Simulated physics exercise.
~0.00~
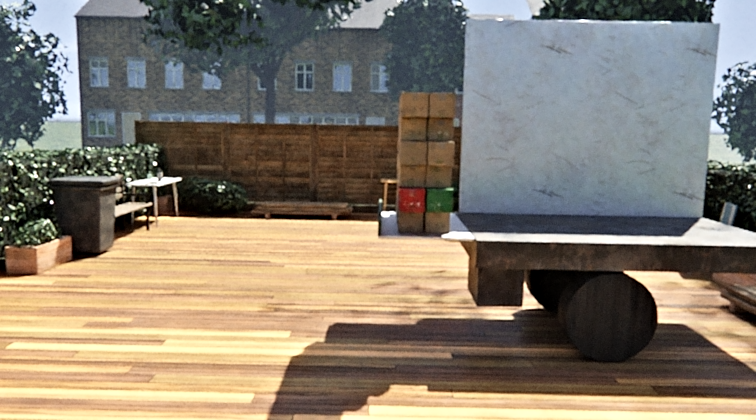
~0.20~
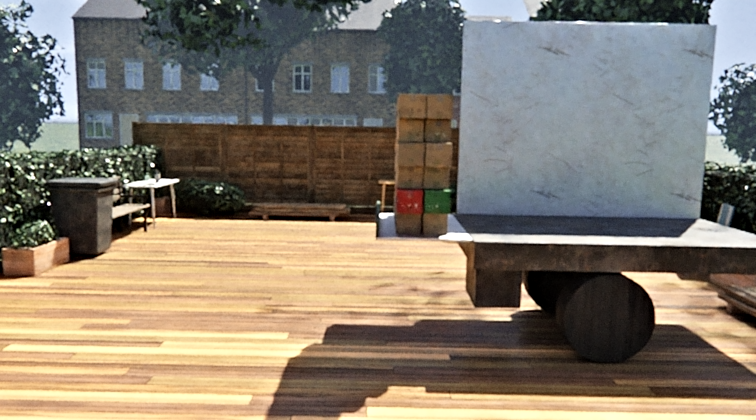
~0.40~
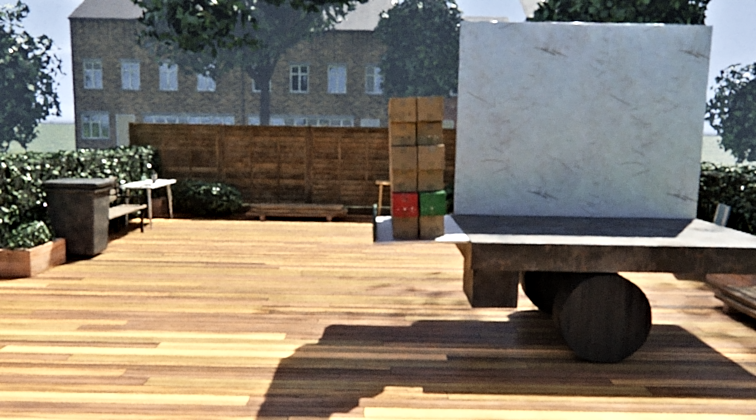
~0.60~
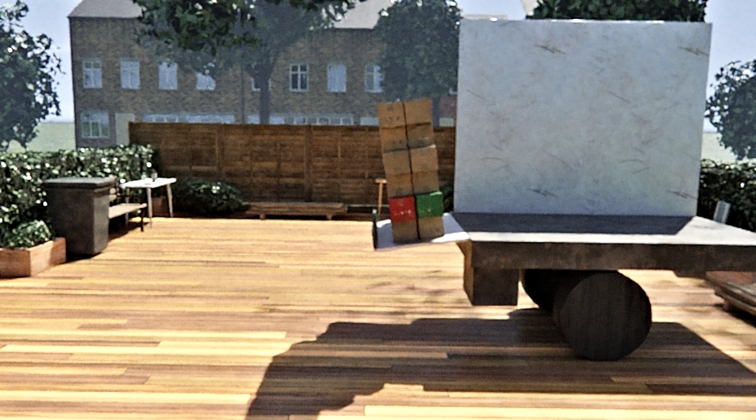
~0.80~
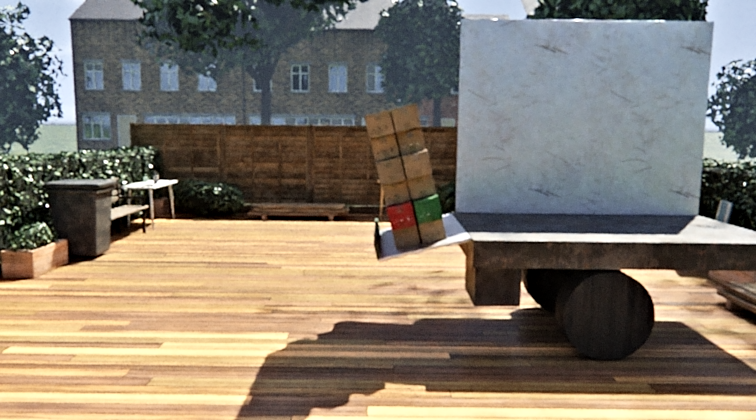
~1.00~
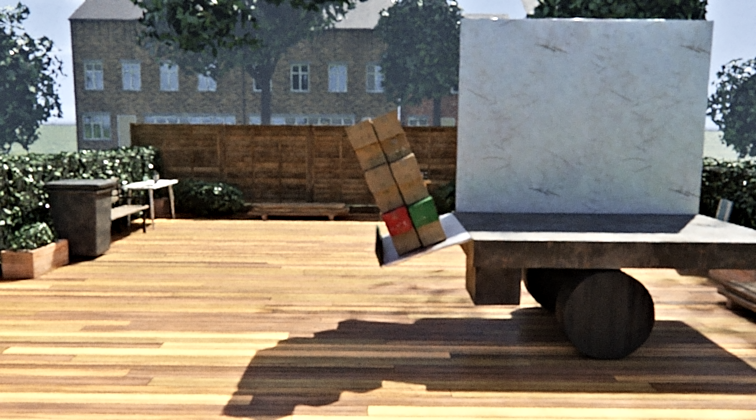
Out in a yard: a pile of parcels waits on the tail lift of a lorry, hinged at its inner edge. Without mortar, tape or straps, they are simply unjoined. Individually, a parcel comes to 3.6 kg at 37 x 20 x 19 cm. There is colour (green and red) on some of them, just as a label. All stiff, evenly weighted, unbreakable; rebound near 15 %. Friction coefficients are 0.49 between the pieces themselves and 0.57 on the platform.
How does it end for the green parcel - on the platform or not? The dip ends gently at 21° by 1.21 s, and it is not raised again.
That piece makes it through.
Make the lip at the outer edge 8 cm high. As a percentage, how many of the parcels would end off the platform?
That would be 80 per cent.
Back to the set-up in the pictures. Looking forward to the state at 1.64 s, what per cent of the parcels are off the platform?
75 %.
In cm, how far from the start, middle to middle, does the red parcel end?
I'd say the red one ends up around 130 cm away.
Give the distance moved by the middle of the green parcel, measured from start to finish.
Close to 30 cm, start to finish.
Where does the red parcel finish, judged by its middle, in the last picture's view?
Around (337, 333).
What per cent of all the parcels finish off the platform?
Something near 75 percent.
After 1.26 s, slope 21°; 9 of the 36 parcels off the platform; green parcel leaning 24°; red parcel leaning 24°.
After 1.64 s, slope 21°; 27 of the 36 parcels off the platform; green parcel leaning 47°; red parcel on its side.
By the end (2.3 s), slope 21°; 27 of the 36 parcels off the platform; green parcel leaning 47°; red parcel on its side. As the last picture would show them, middles, green parcel near (402, 218), red parcel near (337, 333).
